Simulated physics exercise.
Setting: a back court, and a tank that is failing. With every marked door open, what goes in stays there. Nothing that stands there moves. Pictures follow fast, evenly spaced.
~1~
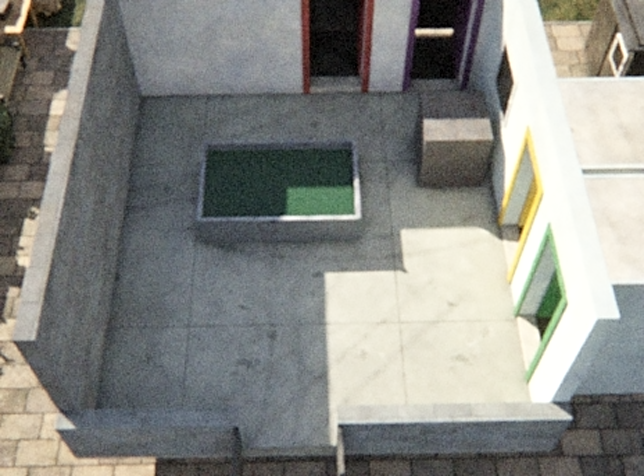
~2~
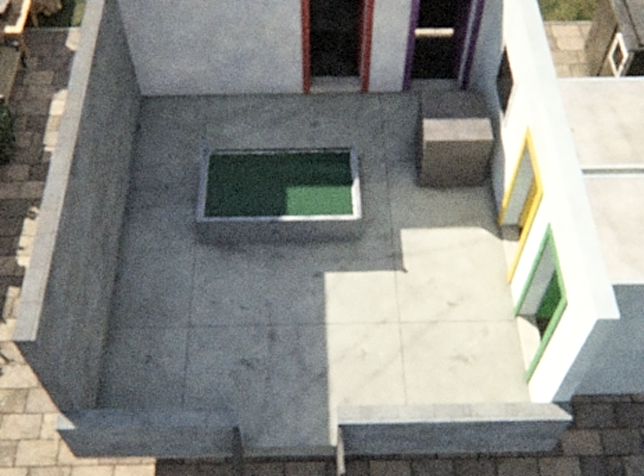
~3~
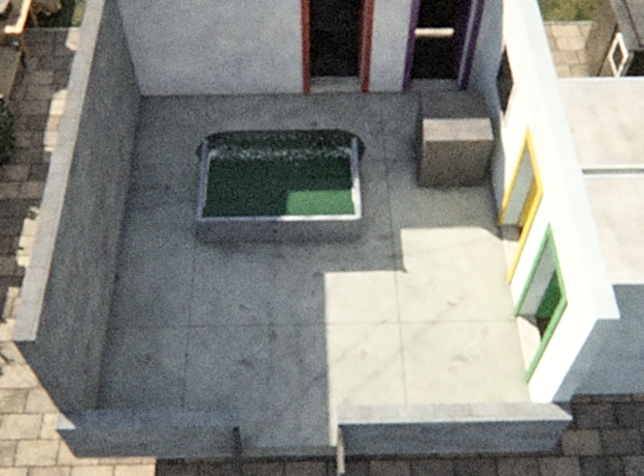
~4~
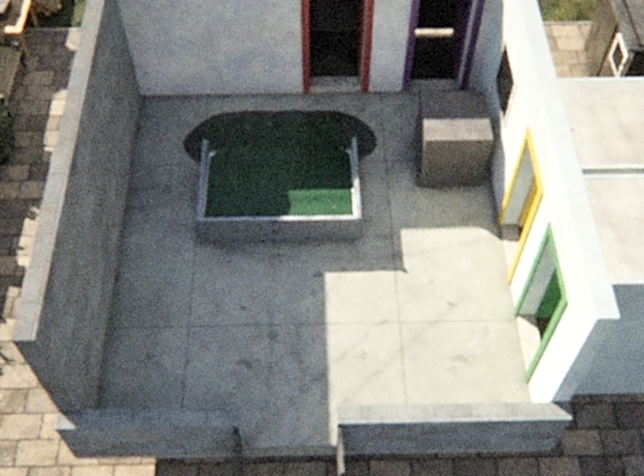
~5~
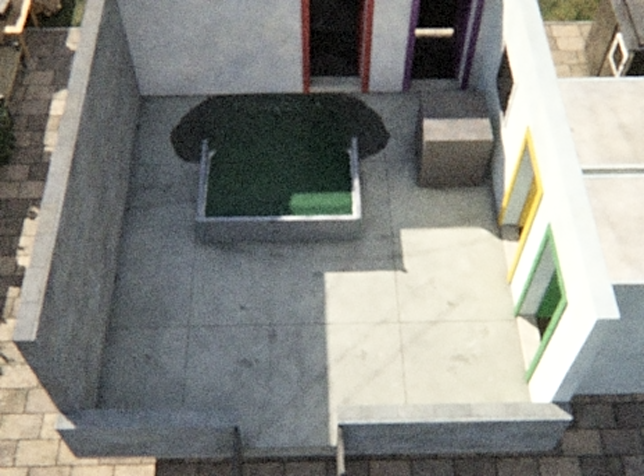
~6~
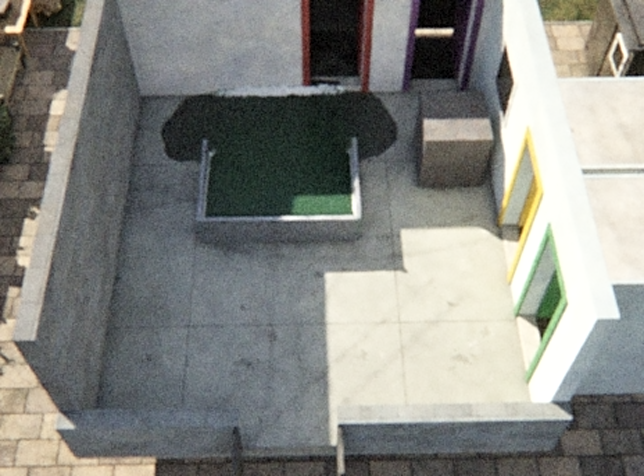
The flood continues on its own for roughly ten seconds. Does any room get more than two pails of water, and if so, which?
Result: The purple door tips over the cap there. The green door stays at or under the cap there. The red door tips over the cap there. The yellow door stays at or under the cap there.
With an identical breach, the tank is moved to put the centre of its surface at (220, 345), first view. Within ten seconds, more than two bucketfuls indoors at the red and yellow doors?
My reading: The red door falls short; the yellow door falls short.
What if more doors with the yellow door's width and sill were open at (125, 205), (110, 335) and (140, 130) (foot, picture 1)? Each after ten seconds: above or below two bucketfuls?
First stays short of it, second stays short of it, third crosses the line.
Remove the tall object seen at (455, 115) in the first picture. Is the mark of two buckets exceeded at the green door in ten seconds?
In short: Green remains within the limit.
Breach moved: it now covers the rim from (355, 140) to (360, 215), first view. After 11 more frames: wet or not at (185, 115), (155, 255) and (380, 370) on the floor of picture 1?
Point by point: Untouched, untouched and untouched.
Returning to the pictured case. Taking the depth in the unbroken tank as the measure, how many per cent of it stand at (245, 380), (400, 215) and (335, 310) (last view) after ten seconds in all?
First spot roughly 8 %, second 4 %, third 8 %.
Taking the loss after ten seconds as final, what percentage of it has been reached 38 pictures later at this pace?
It comes to around 75 per cent.
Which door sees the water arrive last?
The green-painted one.
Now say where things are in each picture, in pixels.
In the first picture, the open tank at (280, 182) is whole and still.
In the second picture, the front is at a hidden place, out from the gap on the open tank's far side.
In the third picture, the front is at (359, 144), out from the gap on the open tank's far side.
In the fourth picture, the front is at (201, 128), out from the gap on the open tank's far side.
In the fifth picture, the front is at (203, 107), out from the gap on the open tank's far side.
In the sixth picture, the front is at (197, 95), out from the gap on the open tank's far side.
A moment on, water covers 20 % of the floor; the purple door wet at the sill, nothing in, the green door not reached, the red door over two buckets in, the yellow door not reached.
Next, water covers 25 % of the floor; the purple door wet at the sill, nothing in, the green door not reached, the red door over two buckets in, the yellow door not reached.
Then, water covers 40 % of the floor; the purple door under two buckets in, the green door not reached, the red door over two buckets in, the yellow door not reached.
Later, water covers 70 % of the floor; the purple door over two buckets in, the green door wet at the sill, nothing in, the red door over two buckets in, the yellow door wet at the sill, nothing in.
In the end, water covers 90 % of the floor; the purple door far over two buckets in, the green door wet at the sill, nothing in, the red door over two buckets in, the yellow door wet at the sill, nothing in.
